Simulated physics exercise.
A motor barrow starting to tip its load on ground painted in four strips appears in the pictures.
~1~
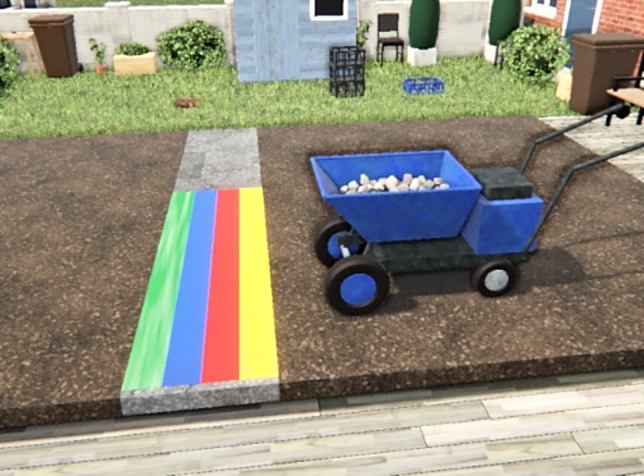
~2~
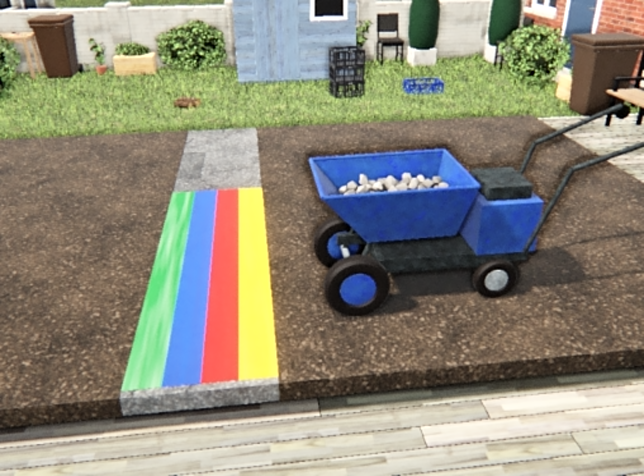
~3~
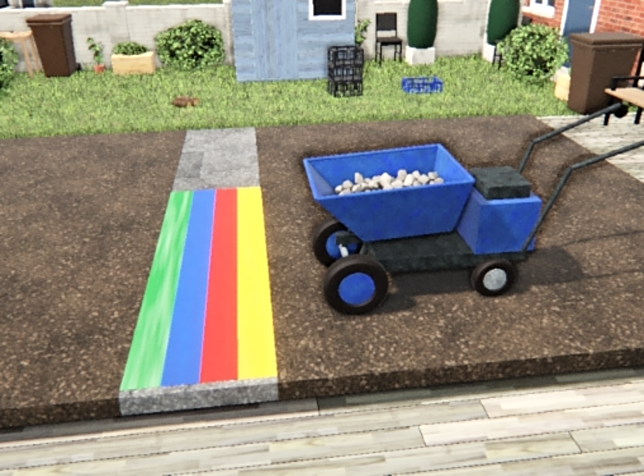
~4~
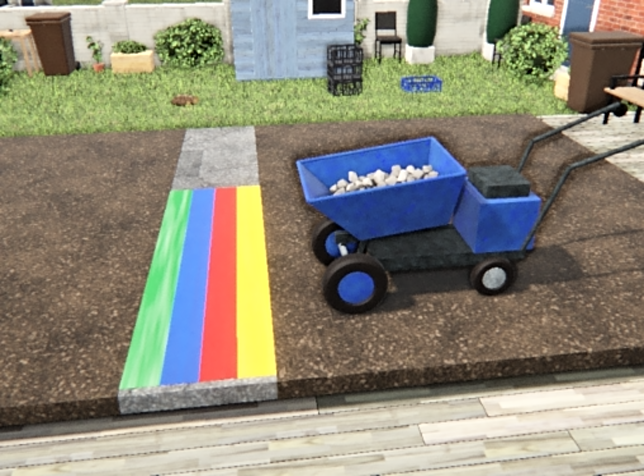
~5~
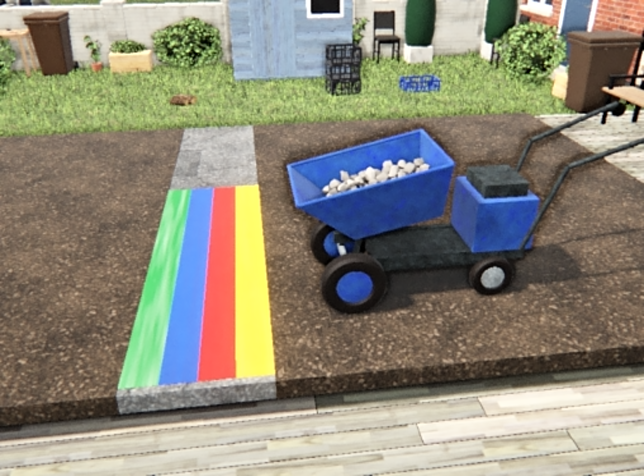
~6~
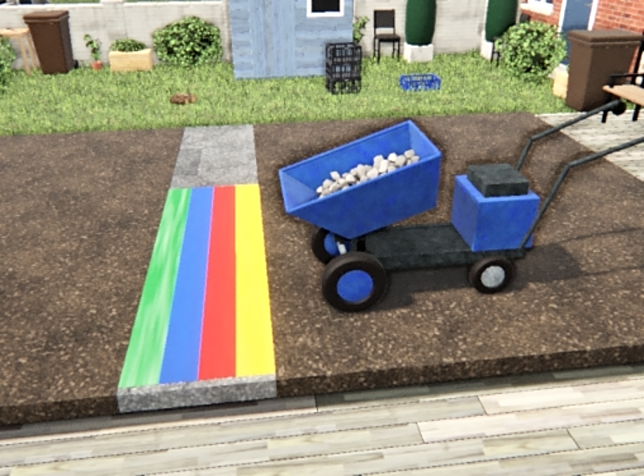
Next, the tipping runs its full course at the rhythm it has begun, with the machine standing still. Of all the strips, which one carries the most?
I would say the red one.
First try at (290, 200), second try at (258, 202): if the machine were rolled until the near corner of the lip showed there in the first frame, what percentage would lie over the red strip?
Position 1 near 10 %, position 2 near 0 %.
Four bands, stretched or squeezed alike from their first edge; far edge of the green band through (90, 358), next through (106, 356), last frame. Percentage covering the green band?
About 0 %, then 0 %.
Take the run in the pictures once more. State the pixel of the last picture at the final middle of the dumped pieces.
Close to (211, 295).
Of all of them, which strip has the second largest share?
Runner-up - the blue one.
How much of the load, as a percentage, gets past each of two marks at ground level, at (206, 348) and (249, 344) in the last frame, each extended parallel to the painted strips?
That's 30 in a hundred for the first and 70 in a hundred for the second.
Just after the last frame, skip tipped steeply; every one in the skip.
A moment on, skip tipped right over; roughly two thirds in the skip; about a tenth over the yellow strip; roughly a quarter over the red strip; about a tenth over the blue strip.
Further on, skip tipped right over; roughly a quarter in the skip; about a tenth over the yellow strip; roughly a third over the red strip; roughly a quarter over the blue strip; about a tenth over the green strip; just a few off the paint.
When it is over, skip tipped right over; roughly a quarter in the skip; about a tenth over the yellow strip; roughly a third over the red strip; roughly a quarter over the blue strip; about a tenth over the green strip; just a few off the paint.
